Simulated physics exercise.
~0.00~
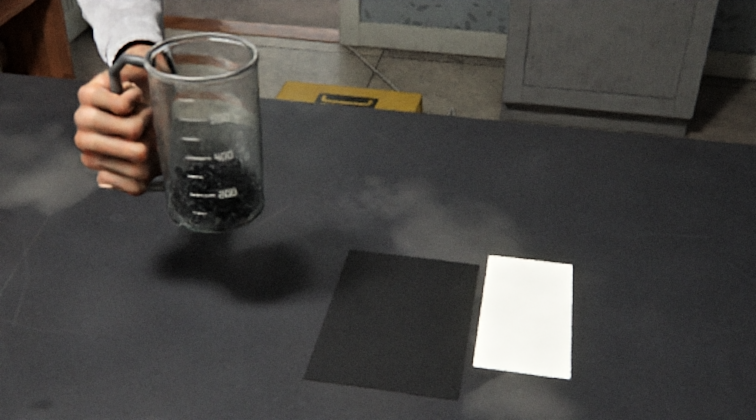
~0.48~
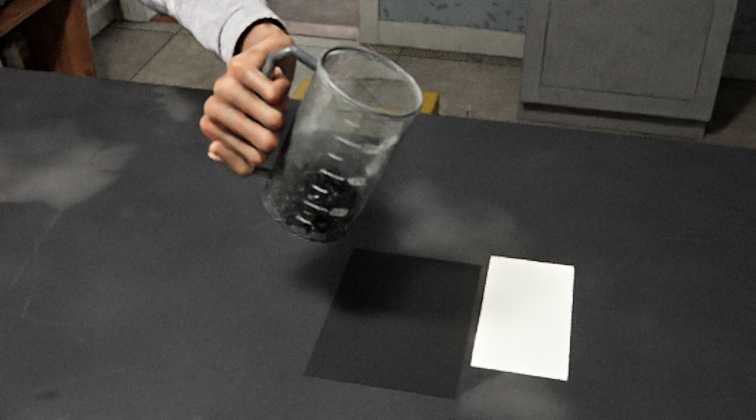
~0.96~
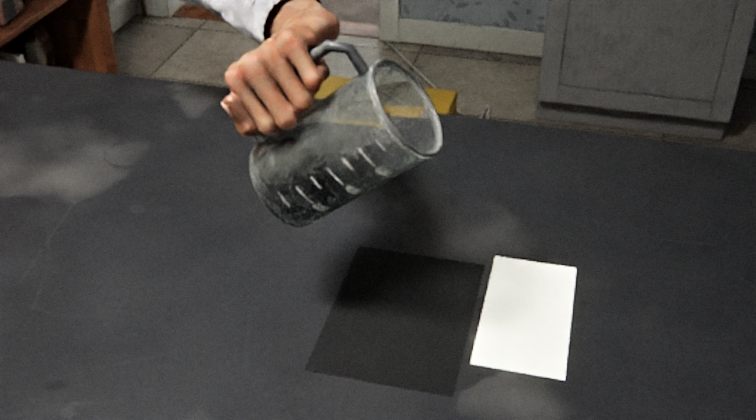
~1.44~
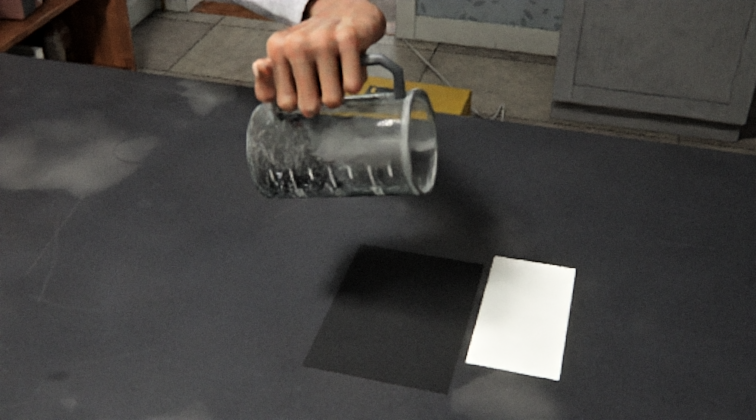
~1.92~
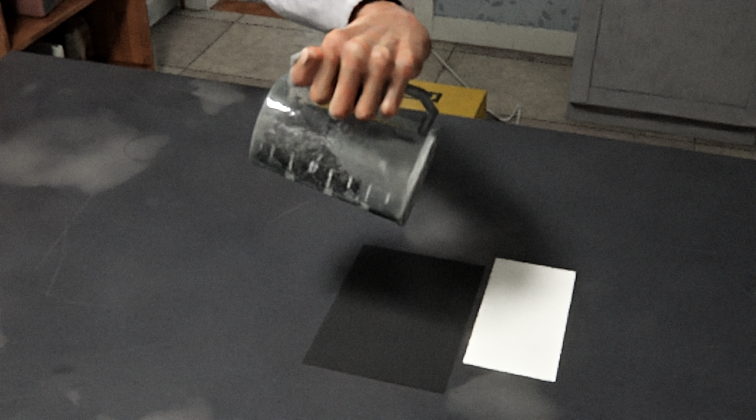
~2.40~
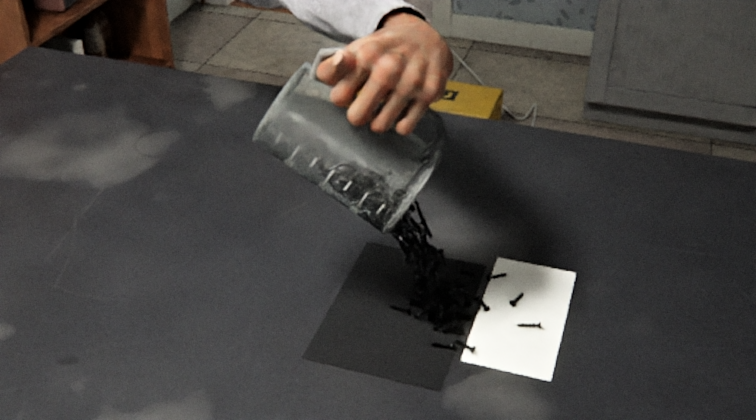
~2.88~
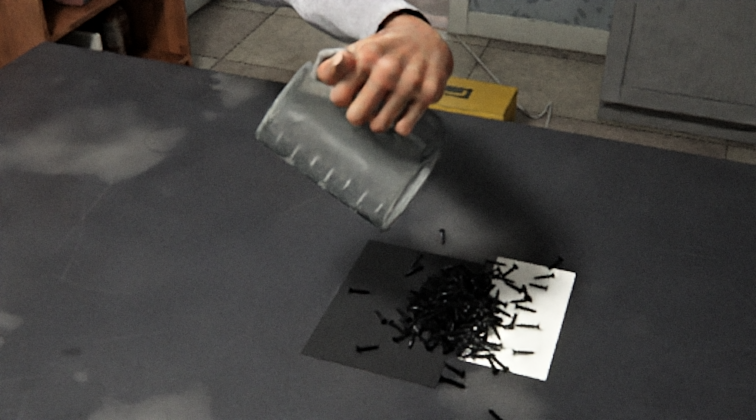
A hand in a pale sleeve holds a clear, marked jug of black screws above a dark grey table, seen from slightly above in a room with cabinets and a yellow case behind. A black mat lies flat near the middle, with a smaller white mat to its right. The hand moves the jug right and tips it onto its side, then mouth downward. The screws slide toward the rim and pour out in a dense stream. They end in a heap across both mats, with a few scattered on the bare table, beneath the emptied, still tilted jug.
